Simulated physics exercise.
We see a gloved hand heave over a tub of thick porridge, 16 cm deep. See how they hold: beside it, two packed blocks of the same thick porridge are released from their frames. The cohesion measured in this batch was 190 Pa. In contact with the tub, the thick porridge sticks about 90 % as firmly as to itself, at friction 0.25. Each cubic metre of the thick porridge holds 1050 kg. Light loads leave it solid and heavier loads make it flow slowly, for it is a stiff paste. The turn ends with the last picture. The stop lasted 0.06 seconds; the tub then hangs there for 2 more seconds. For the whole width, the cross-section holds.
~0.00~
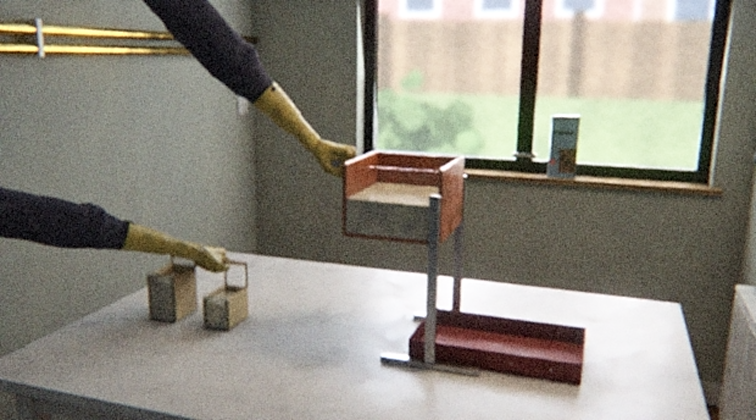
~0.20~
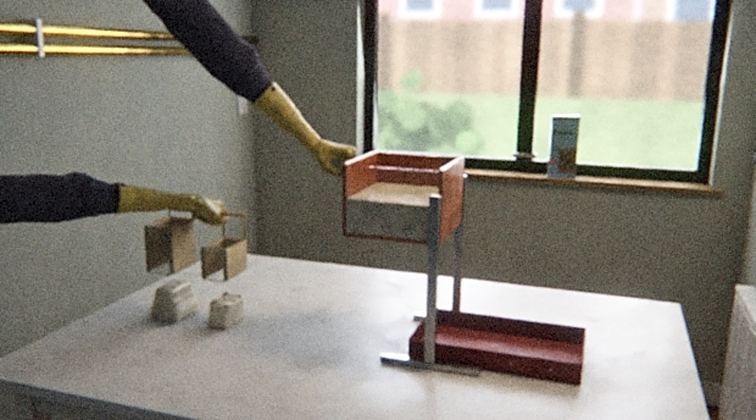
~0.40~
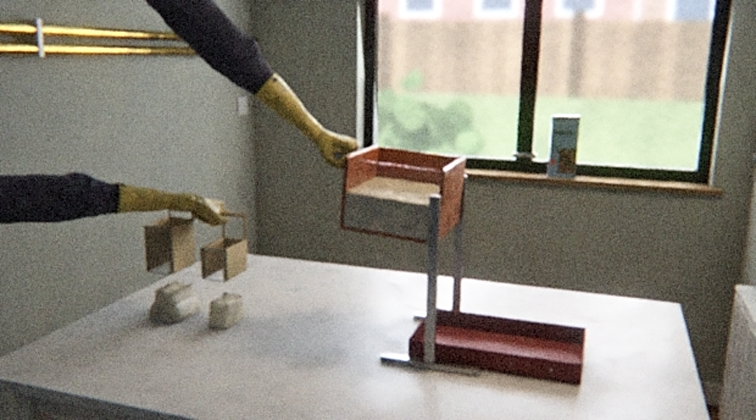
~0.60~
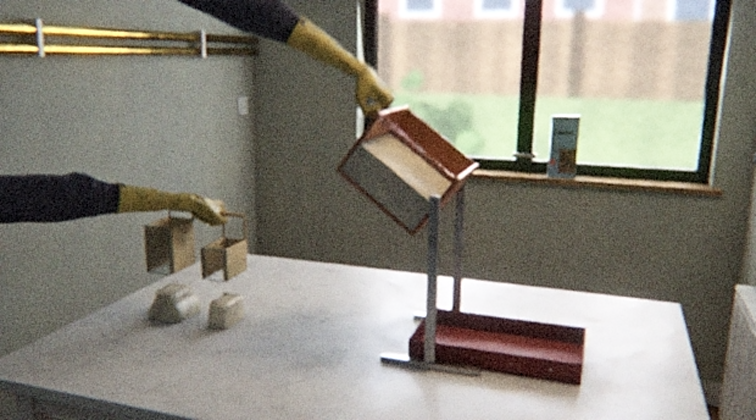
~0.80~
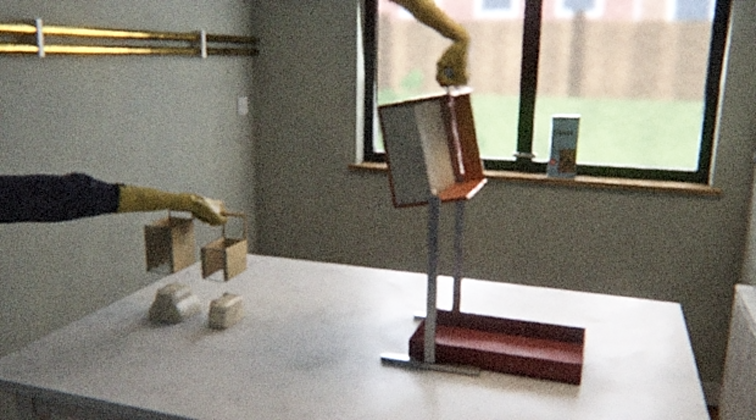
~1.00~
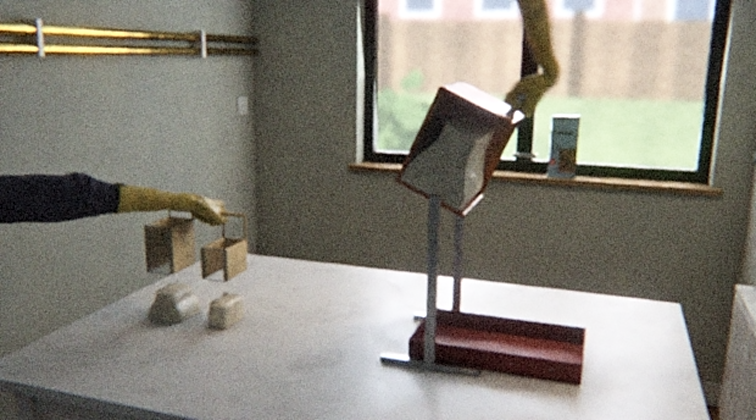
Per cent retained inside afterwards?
Retained: About 0 %.
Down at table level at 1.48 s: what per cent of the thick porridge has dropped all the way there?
Down at that time: Approx. 65 %.
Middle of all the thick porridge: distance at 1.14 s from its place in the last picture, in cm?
Around 11 cm.
By 1.14 s, the tub is at 114 degrees and holds 44 %.
By 1.31 s, the tub is at 114 degrees and holds 12 %.
By 1.48 s, the tub is at 114 degrees and holds 0 %.
By 1.65 s, the tub is at 114 degrees and holds 0 %.
By 3.00 s, at the end, the tub is at 114 degrees and holds 0 %.
